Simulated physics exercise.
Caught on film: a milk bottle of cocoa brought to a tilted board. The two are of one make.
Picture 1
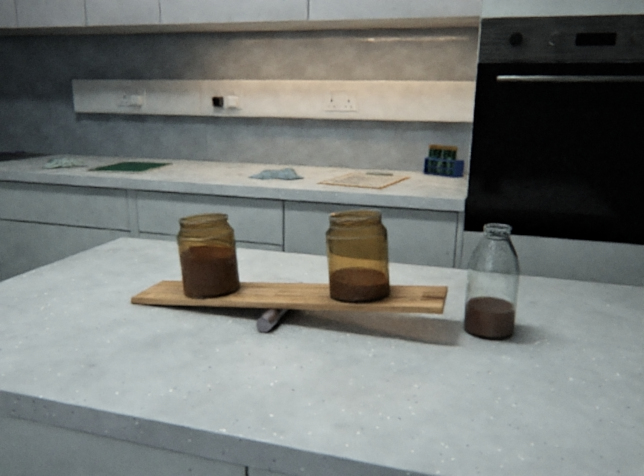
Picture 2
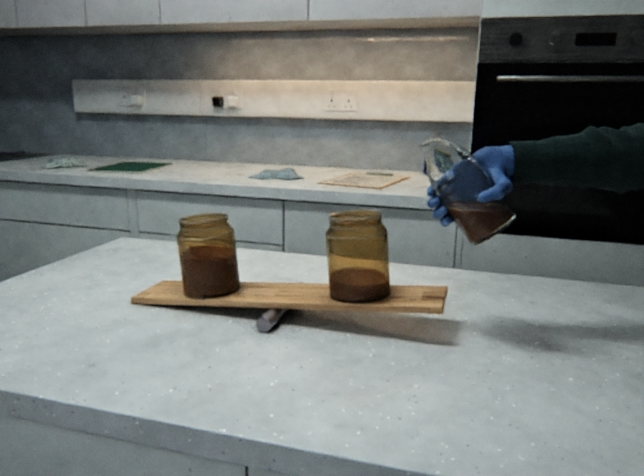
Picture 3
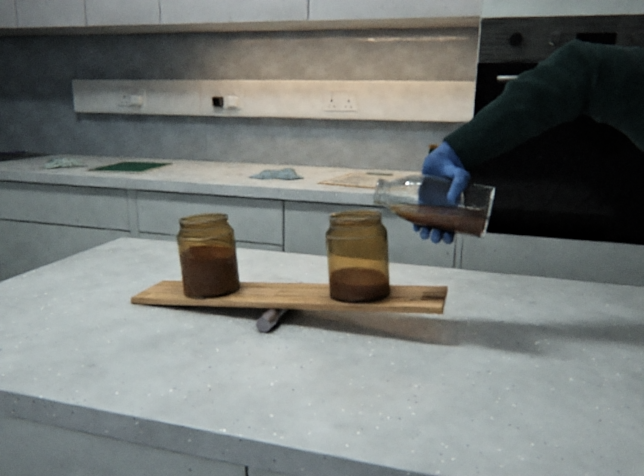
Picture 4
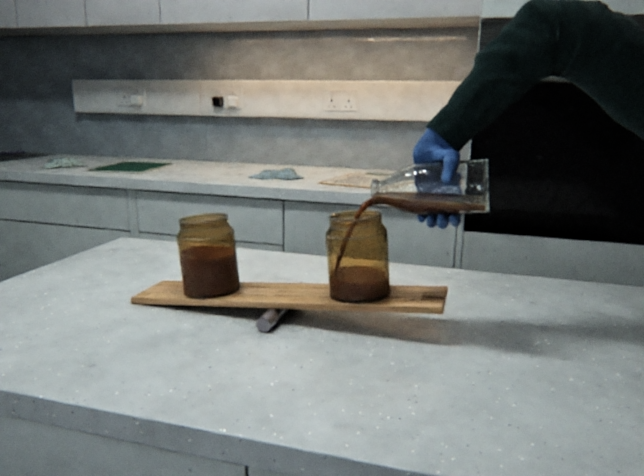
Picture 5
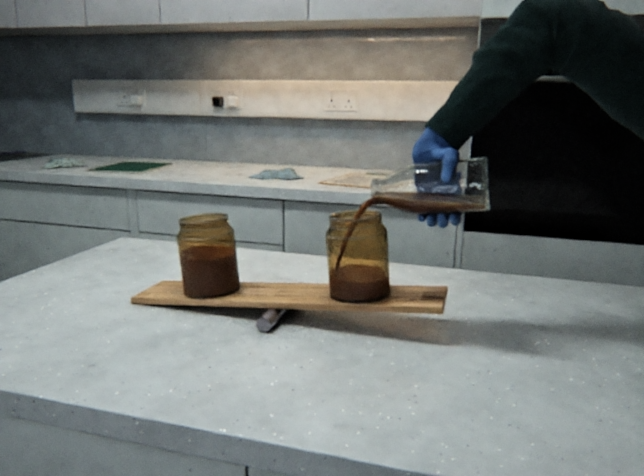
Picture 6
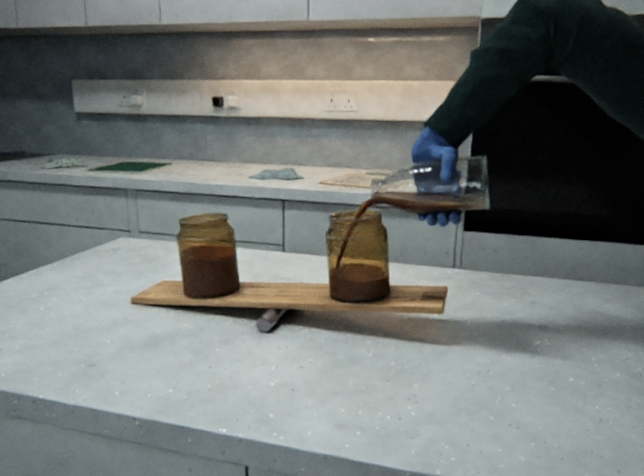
Blue-gloved hand lifting a glass bottle of brown liquid and pouring it into the right jar on a tilted wooden board.
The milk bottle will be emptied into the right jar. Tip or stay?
It stays as it is.
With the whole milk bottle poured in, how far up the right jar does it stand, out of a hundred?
Close to 35 %.
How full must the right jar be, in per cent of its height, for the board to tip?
I make it 50 per cent.
Next, the right jar is about a third full; the board leans as before.
Finally, the right jar is about a third full; the board leans as before.
